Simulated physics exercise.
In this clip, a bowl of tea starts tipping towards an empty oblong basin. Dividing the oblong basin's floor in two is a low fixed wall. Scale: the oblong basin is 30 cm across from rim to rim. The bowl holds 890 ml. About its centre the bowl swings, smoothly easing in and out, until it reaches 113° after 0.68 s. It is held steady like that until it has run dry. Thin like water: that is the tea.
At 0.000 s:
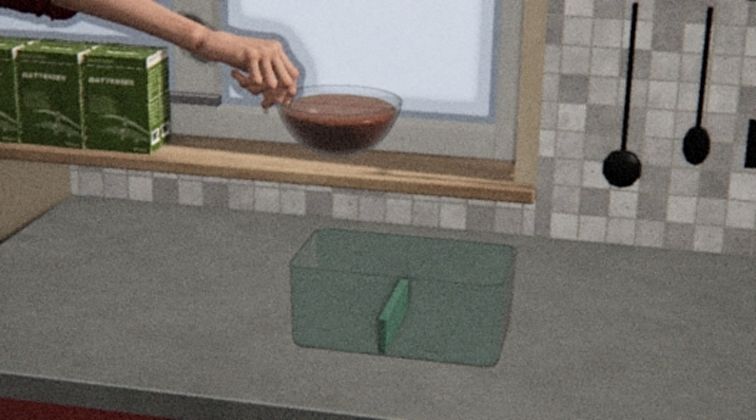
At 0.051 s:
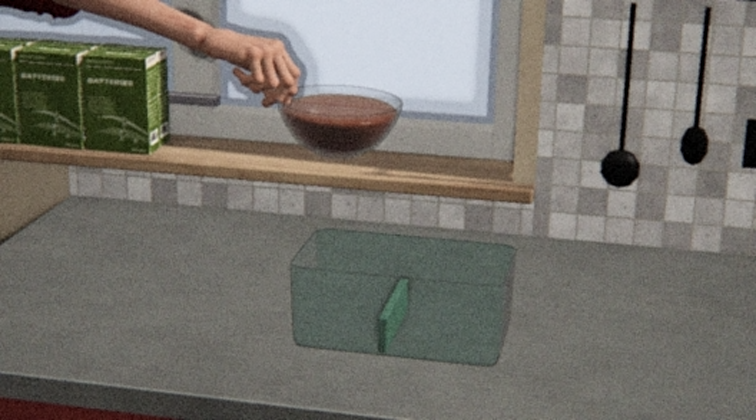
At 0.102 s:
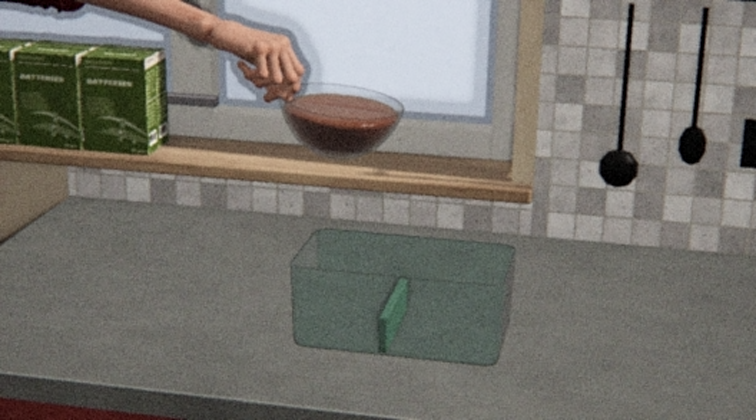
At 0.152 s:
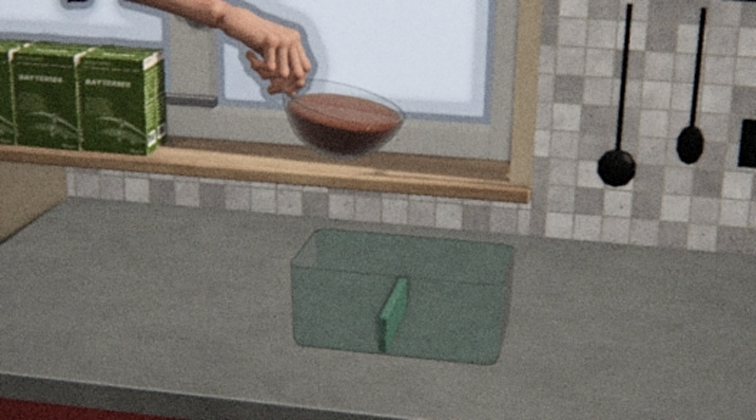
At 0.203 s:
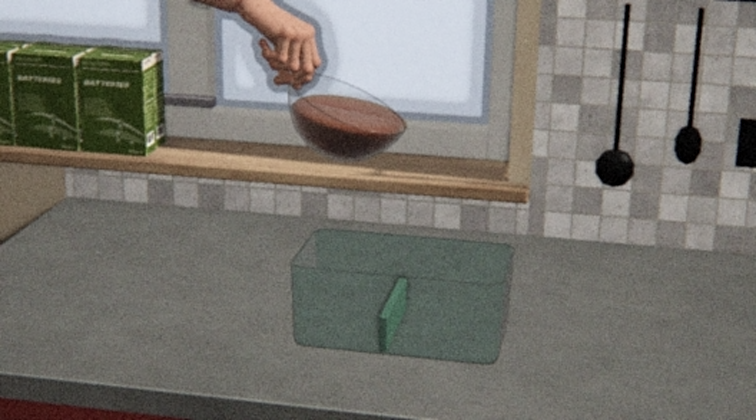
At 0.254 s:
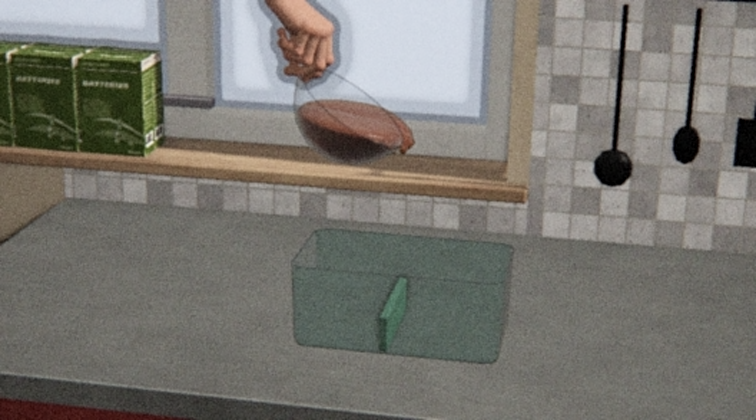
At first, a hand holds a clear glass bowl of reddish-brown liquid level above an empty, green-tinted oblong basin on a grey counter. The hand then rises as the bowl tilts to the right, gently and then more steeply, until the liquid reaches the lower rim and begins slipping over it.
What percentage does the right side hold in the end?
About 78 per cent.
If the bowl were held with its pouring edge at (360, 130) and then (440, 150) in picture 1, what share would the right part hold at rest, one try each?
The first try gives around 45 percent, the second around 80 percent.
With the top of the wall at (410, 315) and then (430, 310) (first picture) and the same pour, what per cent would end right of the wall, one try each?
55 per cent first, 45 per cent second.
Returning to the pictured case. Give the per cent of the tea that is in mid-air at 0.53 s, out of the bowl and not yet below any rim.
Near 40 in a hundred.
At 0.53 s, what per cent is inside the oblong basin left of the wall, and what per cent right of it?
About 0 left, about 56 right.
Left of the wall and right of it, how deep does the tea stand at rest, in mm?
Left 8 mm, right 28 mm.
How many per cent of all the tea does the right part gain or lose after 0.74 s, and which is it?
Change: Increase, about 6.
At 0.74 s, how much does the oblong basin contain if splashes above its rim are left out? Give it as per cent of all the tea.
Reading: Approx. 84 %.
By 0.53 s the tilt is 100° and 4 per cent is still to pour, 0 is left of the wall and 55 right of it.
By 0.74 s the tilt is 113° and 0 per cent is still to pour, 12 is left of the wall and 71 right of it.
By 0.95 s the tilt is 113° and 0 per cent is still to pour, 15 is left of the wall and 79 right of it.
By 1.18 s the tilt is 113° and 0 per cent is still to pour, 17 is left of the wall and 78 right of it.
At rest 17 per cent lies left of the wall, 78 right of it and 5 outside.
